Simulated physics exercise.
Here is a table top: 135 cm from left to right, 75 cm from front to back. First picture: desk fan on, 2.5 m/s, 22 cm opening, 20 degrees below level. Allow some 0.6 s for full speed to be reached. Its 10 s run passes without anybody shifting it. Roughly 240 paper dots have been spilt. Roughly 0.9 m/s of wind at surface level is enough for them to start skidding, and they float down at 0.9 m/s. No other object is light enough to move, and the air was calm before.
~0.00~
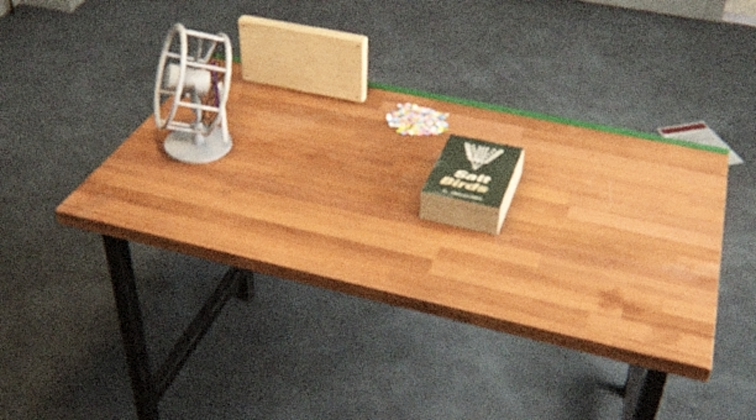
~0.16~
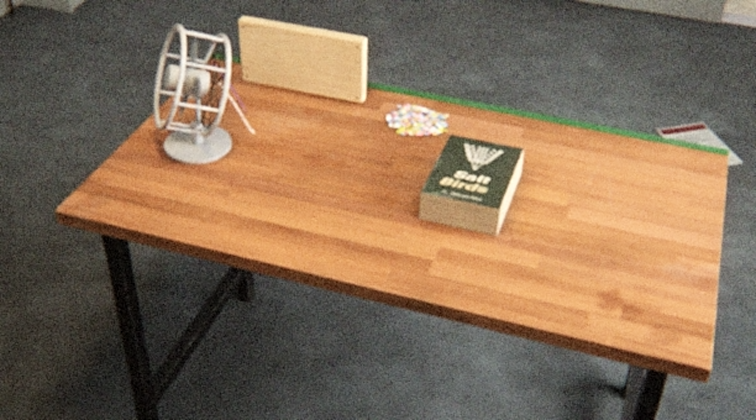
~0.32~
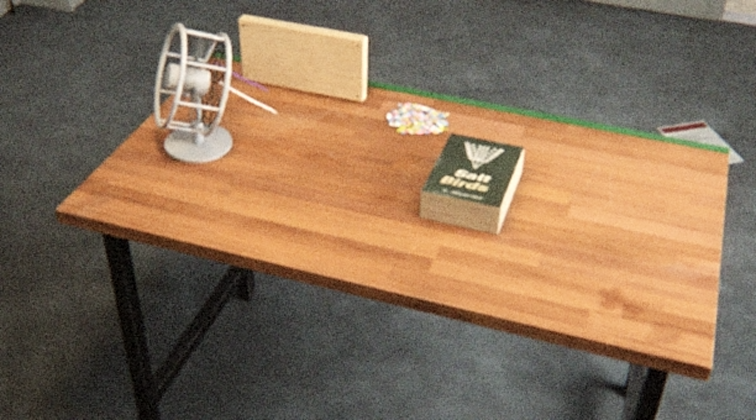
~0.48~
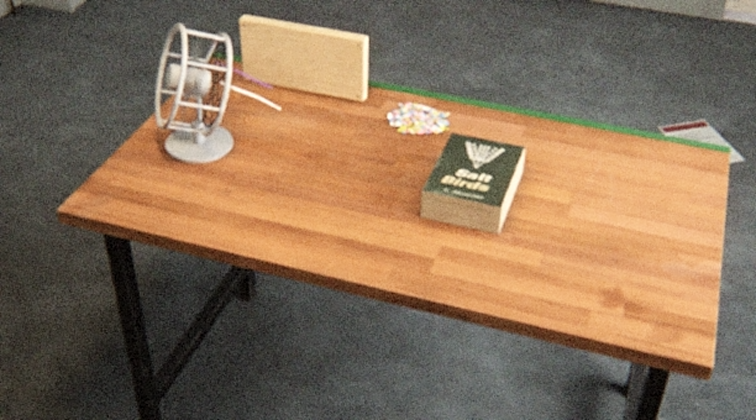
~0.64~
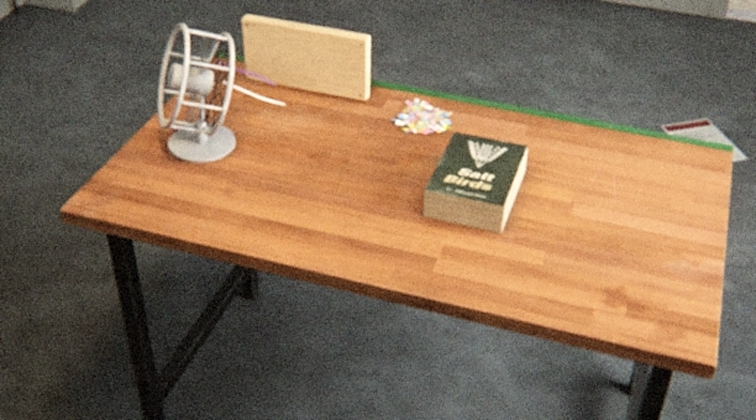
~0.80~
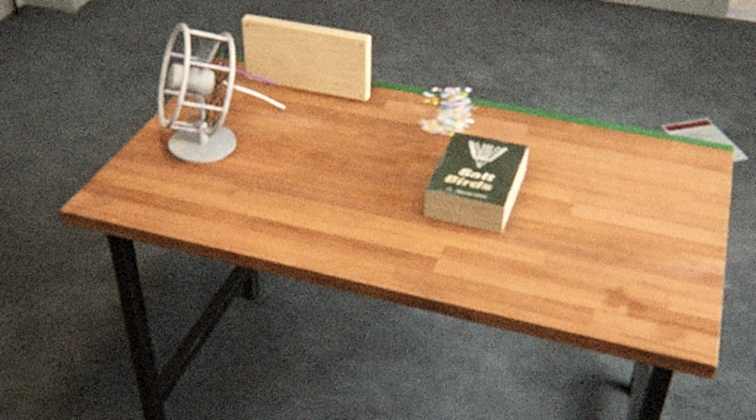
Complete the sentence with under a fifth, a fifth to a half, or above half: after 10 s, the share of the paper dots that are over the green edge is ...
After 10 s, the share is above half.
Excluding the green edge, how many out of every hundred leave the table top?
Close to 3 % of them.
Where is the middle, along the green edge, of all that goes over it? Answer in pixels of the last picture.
I'd point to somewhere near (498, 104).
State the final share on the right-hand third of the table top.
I'd estimate around 0 per cent.
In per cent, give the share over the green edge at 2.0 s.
I'd say near 100 per cent by then.
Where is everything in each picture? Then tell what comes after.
In the first picture, the middle of the paper dots is near (418, 120), none has stirred yet and the mouth of the desk fan is at (191, 81).
In the second picture, the middle of the paper dots is near (418, 120), none has stirred yet and the green edge is centred on (454, 99).
In the third picture, the middle of the paper dots is near (419, 119), none has stirred yet, the top of a book is at (475, 168) and the top of a board is at (302, 27).
In the fourth picture, the middle of the paper dots is near (419, 118) and none has stirred yet.
In the fifth picture, the middle of the paper dots is near (422, 117), the farthest in sight from the desk fan is at (450, 113) and about 5 % have left their places.
In the sixth picture, the middle of the paper dots is near (449, 115), the farthest in sight from the desk fan is at (468, 90) and about 90 % have left their places.
After 2.0 s the count stands so, 95 % are over the green edge.
After 3.2 s the count stands so, 95 % are over the green edge.
After 5.5 s the count stands so, 95 % are over the green edge.
After 10.0 s, at the end, 95 % are over the green edge.
